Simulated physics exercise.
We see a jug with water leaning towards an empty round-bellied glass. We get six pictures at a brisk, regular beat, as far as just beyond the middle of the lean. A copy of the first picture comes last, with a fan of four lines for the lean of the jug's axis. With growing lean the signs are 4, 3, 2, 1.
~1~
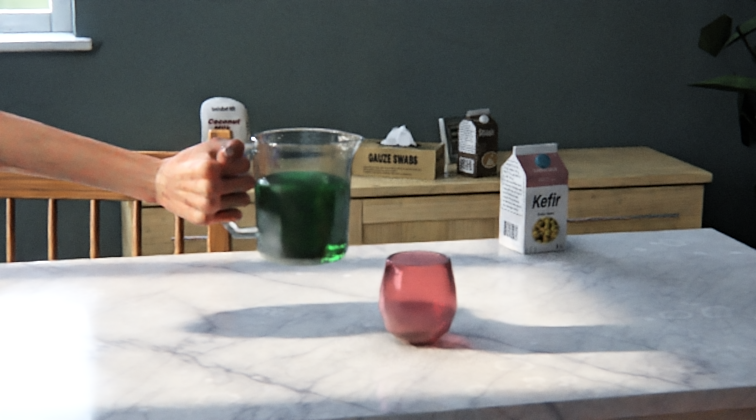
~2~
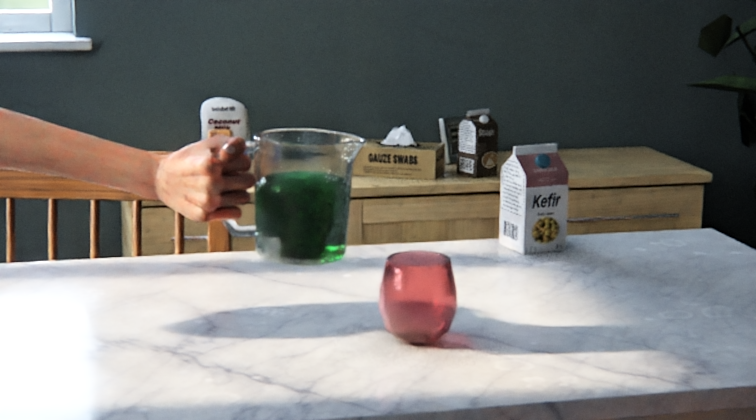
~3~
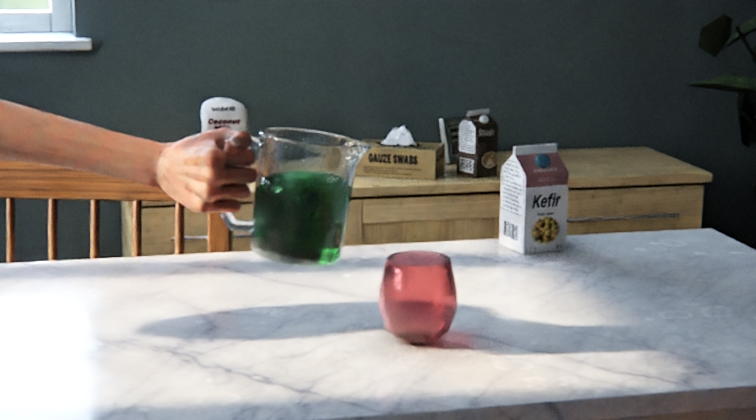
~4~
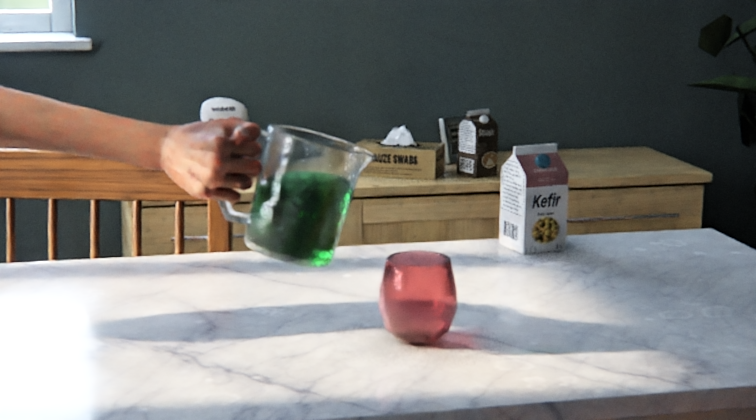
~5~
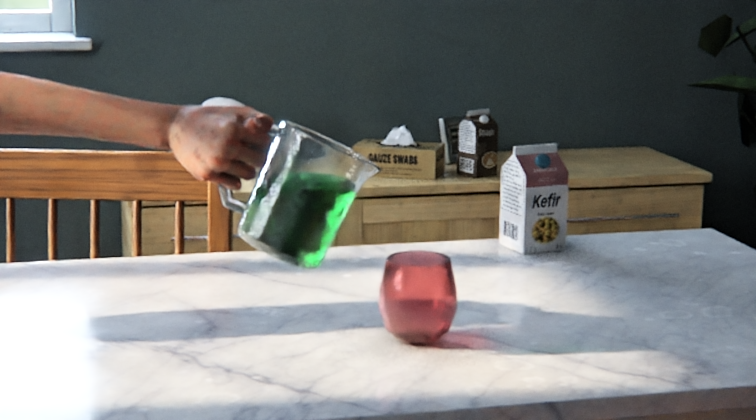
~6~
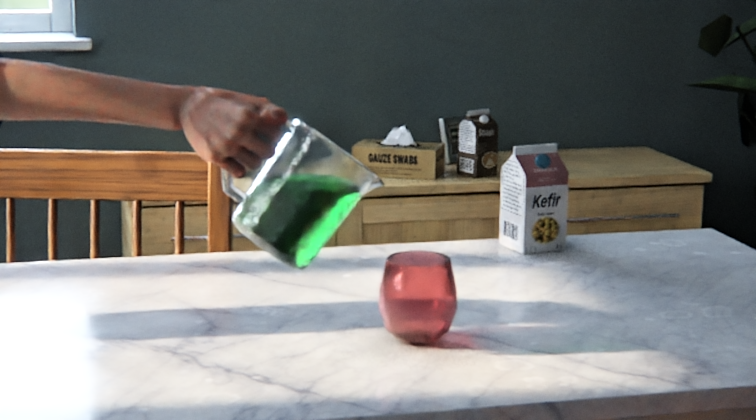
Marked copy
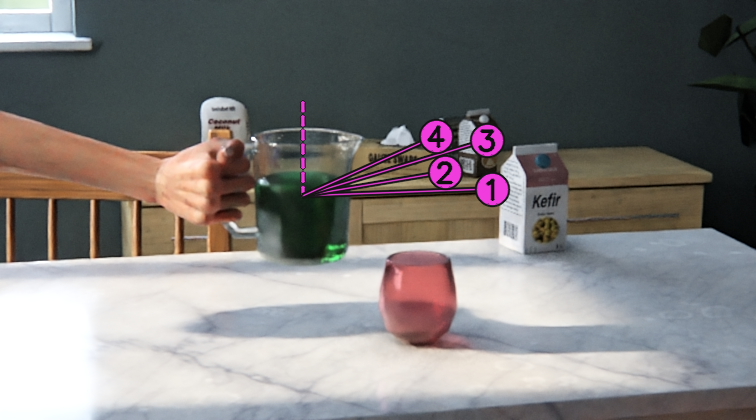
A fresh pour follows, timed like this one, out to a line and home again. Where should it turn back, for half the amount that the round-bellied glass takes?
4 beats the others.
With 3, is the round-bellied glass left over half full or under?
Over.
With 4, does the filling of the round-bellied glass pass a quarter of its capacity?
Yes, clearly.
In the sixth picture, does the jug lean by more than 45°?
No.
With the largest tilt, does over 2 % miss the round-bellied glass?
Yes.
On the marked copy, 1 at (475, 189); 2 at (428, 174); 3 at (471, 144); 4 at (420, 142).
With 1, the round-bellied glass ends with about 59 % of what it can hold; 34 % of the water is spilt.
With 2, the round-bellied glass ends with about 67 % of what it can hold; 18 % of the water is spilt.
With 3, the round-bellied glass ends with about 70 % of what it can hold.
With 4, the round-bellied glass ends with about 50 % of what it can hold.
